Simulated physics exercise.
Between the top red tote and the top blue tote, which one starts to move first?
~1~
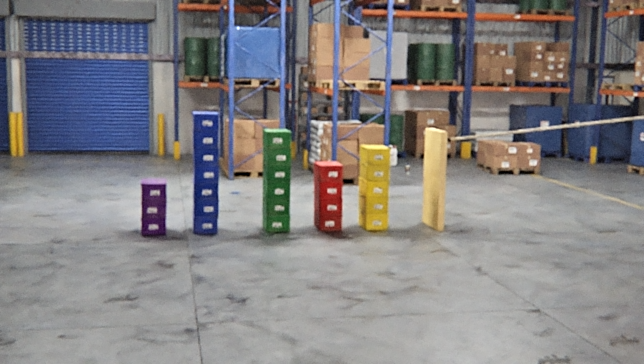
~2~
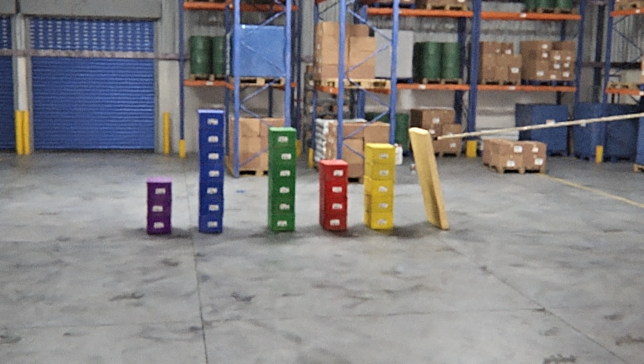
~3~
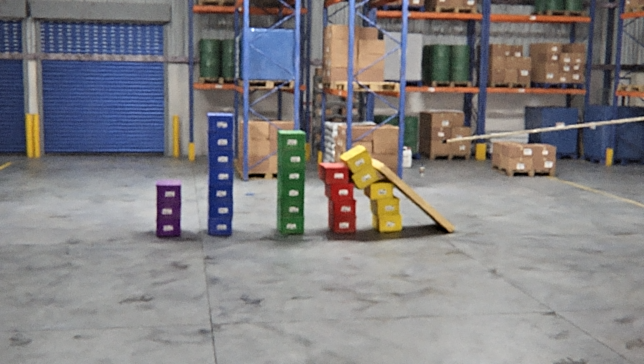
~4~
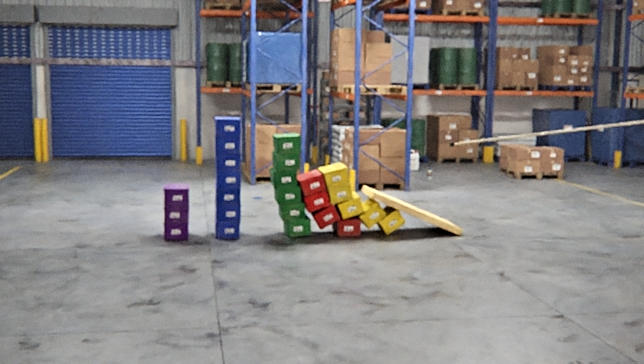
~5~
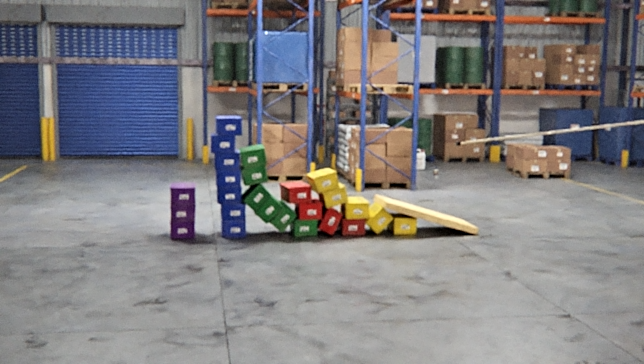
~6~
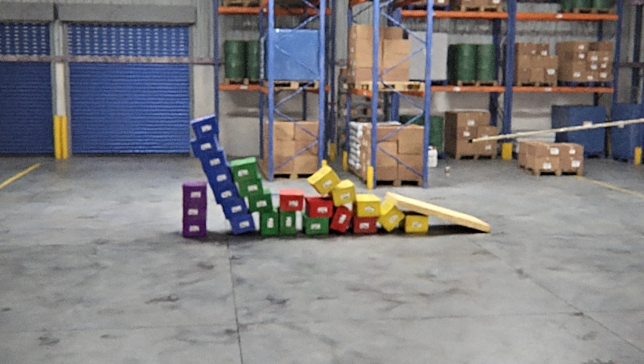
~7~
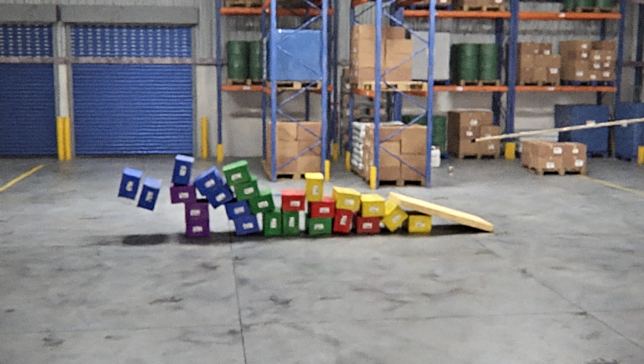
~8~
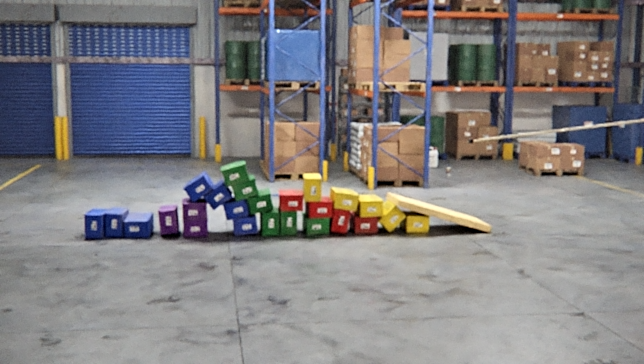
The top red tote starts to move first, shifting as the yellow column topples against its pile, while the top blue tote stays in place until the collapse reaches its column later.
